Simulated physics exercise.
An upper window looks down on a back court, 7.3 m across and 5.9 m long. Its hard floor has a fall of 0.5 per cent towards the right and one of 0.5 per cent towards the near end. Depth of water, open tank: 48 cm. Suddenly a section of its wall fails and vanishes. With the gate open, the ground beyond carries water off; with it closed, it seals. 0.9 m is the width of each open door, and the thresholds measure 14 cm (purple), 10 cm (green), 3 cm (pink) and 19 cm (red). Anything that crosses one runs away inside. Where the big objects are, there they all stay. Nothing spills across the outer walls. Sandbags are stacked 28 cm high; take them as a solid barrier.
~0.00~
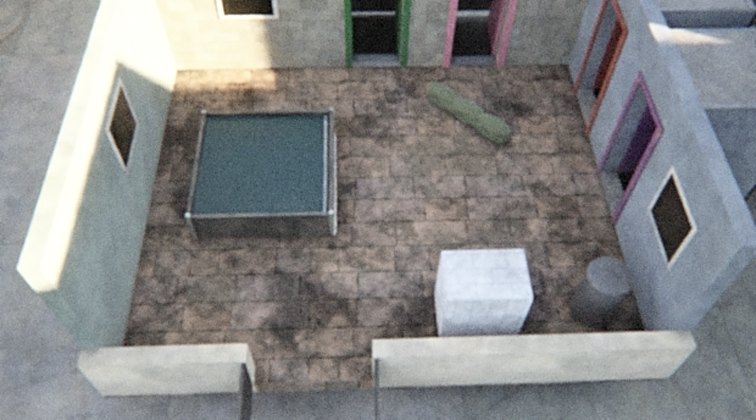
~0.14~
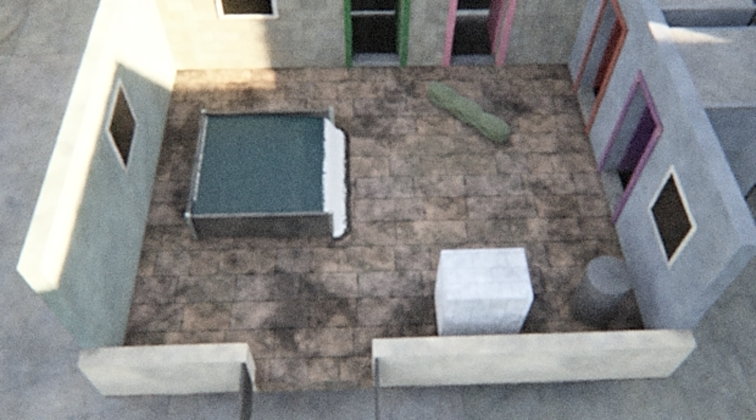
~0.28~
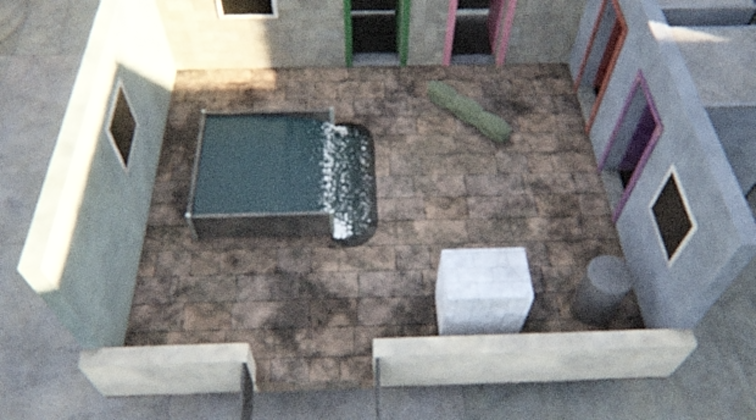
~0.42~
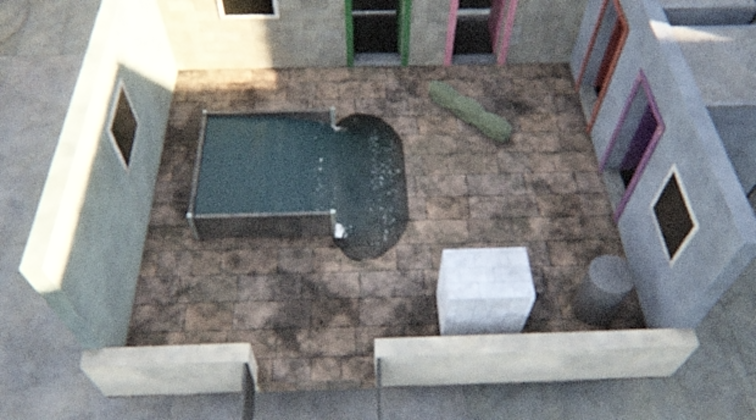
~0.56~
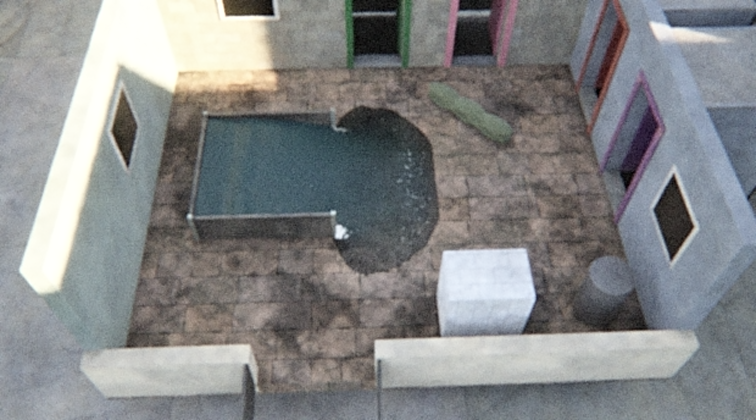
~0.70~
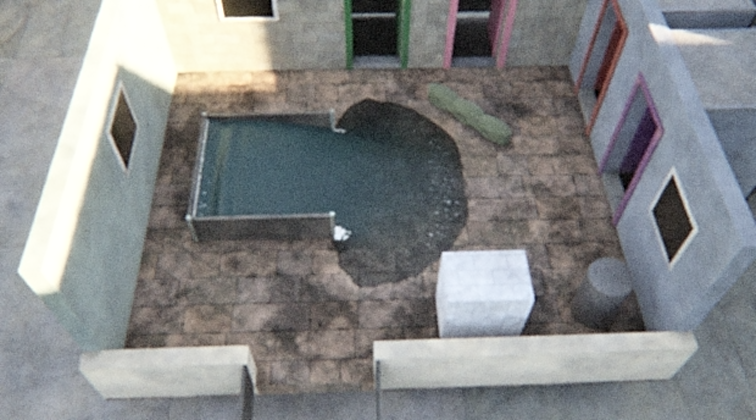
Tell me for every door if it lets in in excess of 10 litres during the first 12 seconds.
As I see it, the purple door is going to top the limit; the green door is going to fall short of the limit; the pink door is going to top the limit; the red door is going to fall short of the limit.
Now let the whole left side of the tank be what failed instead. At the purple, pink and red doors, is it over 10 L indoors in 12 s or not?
Compared with the limit, purple is lower, pink is lower and red is lower.
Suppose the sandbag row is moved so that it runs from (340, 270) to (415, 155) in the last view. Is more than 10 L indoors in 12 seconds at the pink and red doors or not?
Result: Pink door beyond the limit; red door inside the limit.
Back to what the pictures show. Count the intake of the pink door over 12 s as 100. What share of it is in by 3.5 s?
Some 0 in a hundred.
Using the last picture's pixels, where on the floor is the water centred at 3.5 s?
Its balance point sits around (446, 197).
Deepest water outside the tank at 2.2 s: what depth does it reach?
Up to some 26 cm.
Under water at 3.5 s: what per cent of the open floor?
About 50 per cent.
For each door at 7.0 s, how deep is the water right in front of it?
Depth readings (cm): Purple = 10; green = 4; pink = 7; red = 6.
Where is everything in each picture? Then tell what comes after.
Still water, 48 cm deep, in the open tank at (265, 163), in the first frame.
Water pours out at (330, 175) and has run 1.1 m, to (340, 235); typically 9 cm deep outside, 48 cm at the open tank's back, in the second frame.
Water pours out at (331, 176) and has run 1.3 m, to (356, 241); typically 9 cm deep outside, 48 cm at the open tank's back, in the third frame.
The front is at (381, 247), 1.5 m from the gap at (332, 176); 2.7 m2 of floor is under water; 48 cm left at the back of the open tank, in the fourth frame.
The front is at (420, 241), 1.8 m from the gap at (332, 177); 4.1 m2 of floor is under water; 48 cm left at the back of the open tank, in the fifth frame.
Water pours out at (331, 178) and has run 2.2 m, to (459, 222); typically 5 cm deep outside, 43 cm at the open tank's back, in the sixth frame.
After 1.4 s water covers 30 % of the floor and is deepest (20 cm) near (345, 215); purple door not reached, green door not reached, pink door not reached, red door not reached.
After 2.2 s water covers 40 % of the floor and is deepest (26 cm) near (597, 192); purple door 25 cm at the sill, 6 L in, green door 1 cm at the sill, 0 L in, pink door not reached, red door 2 cm at the sill, 0 L in.
After 3.5 s water covers 50 % of the floor and is deepest (30 cm) near (644, 356); purple door 23 cm at the sill, 69 L in, green door 6 cm at the sill, 0 L in, pink door 3 cm at the sill, 1 L in, red door 7 cm at the sill, 0 L in.
After 7.0 s water covers 75 % of the floor and is deepest (16 cm) near (644, 356); purple door 10 cm at the sill, 95 L in, green door 4 cm at the sill, 0 L in, pink door 7 cm at the sill, 10 L in, red door 6 cm at the sill, 0 L in.
After 12.0 s water covers 95 % of the floor and is deepest (8 cm) near (228, 369); purple door 7 cm at the sill, 95 L in, green door 4 cm at the sill, 0 L in, pink door 6 cm at the sill, 50 L in, red door 6 cm at the sill, 0 L in.
